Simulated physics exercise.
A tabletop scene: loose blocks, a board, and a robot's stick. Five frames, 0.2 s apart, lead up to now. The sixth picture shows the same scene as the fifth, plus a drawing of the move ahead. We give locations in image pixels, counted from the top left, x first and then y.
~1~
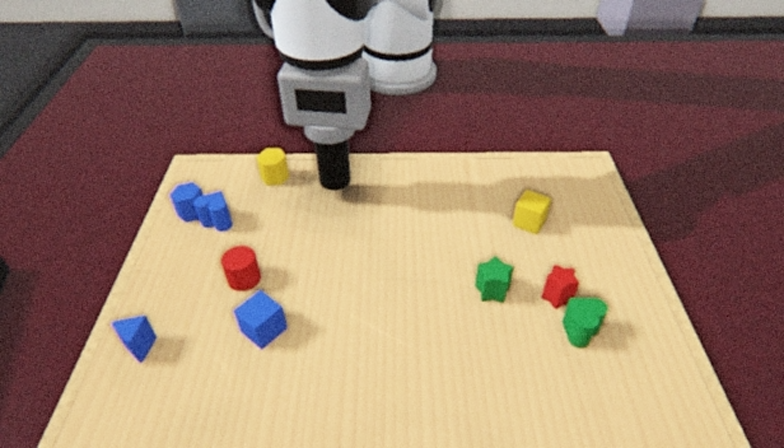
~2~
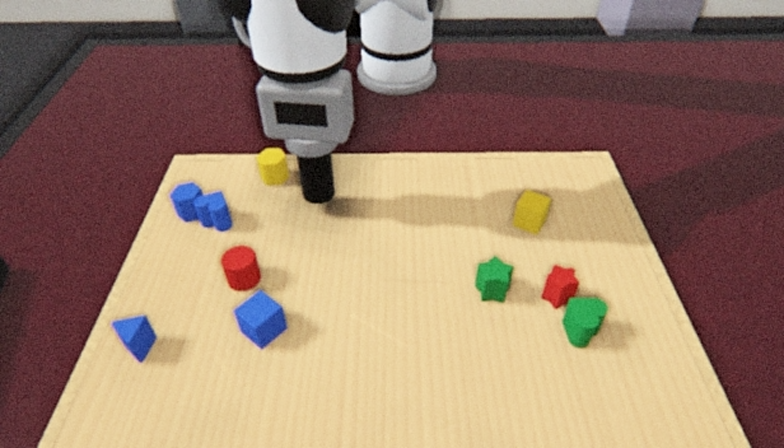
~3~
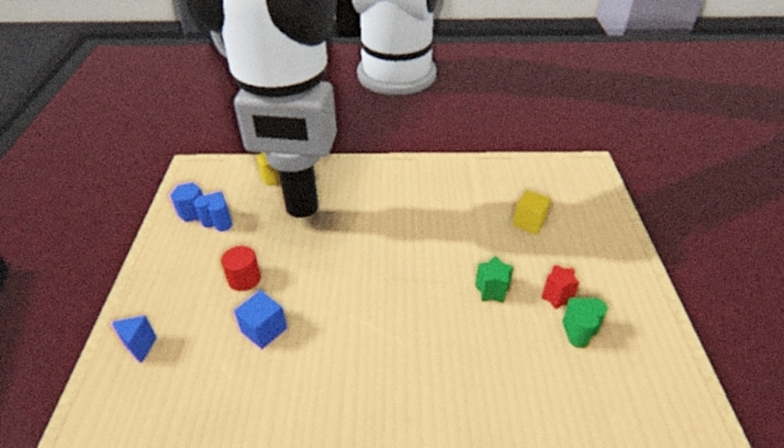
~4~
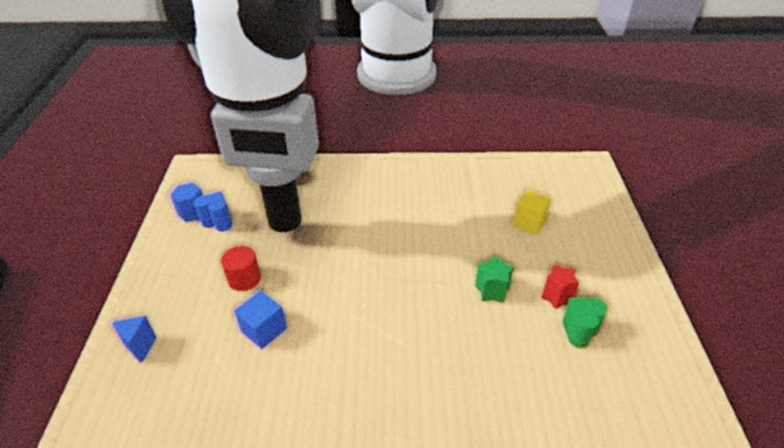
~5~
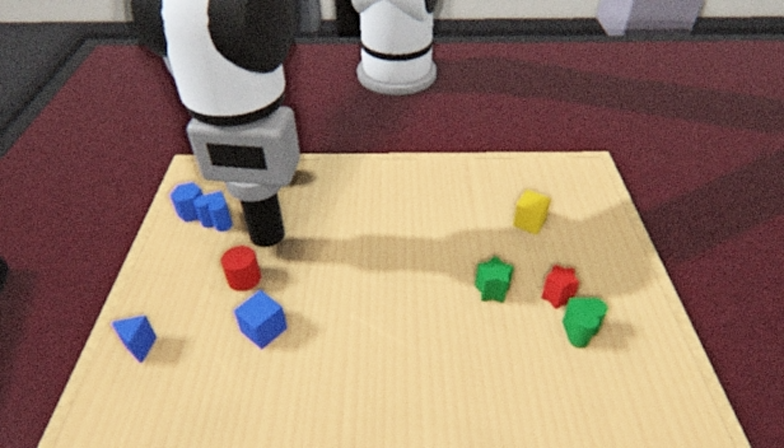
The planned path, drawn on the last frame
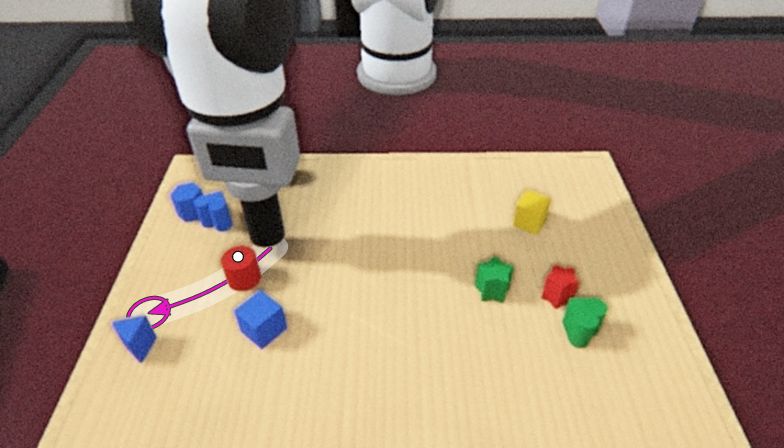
A pale wooden board lies on a dark red tabletop, seen from above and in front by a still camera. Blue blocks and a red disc sit on the left, a yellow block near the back left, and another yellow block, two green ones and a red star on the right. A white and grey robot arm moves its black stick leftward and nearer, while the blocks stay still.
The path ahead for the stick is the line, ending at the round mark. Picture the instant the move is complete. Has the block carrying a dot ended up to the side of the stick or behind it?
Yes
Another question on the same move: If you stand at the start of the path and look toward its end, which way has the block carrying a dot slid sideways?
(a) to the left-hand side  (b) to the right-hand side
a: To the left-hand side.
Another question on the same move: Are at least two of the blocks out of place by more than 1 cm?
No, it doesn't check out.
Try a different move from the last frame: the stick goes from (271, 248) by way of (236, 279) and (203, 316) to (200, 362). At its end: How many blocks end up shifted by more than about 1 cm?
Only one block.
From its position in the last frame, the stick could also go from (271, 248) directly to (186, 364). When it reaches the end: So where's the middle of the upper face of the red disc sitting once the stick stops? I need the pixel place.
My prediction: (131, 353).
Drawn move, from (271, 248) by way of (238, 274) and (197, 297) to (149, 313); the dot is on the red disc.
What follows on the original path. One third of the way, stick at (233, 262); red disc at (216, 280).
Two thirds of the way, stick at (190, 284); red disc at (195, 302).
At the end, stick at (142, 300); blue triangular piece still; red disc at (194, 302).
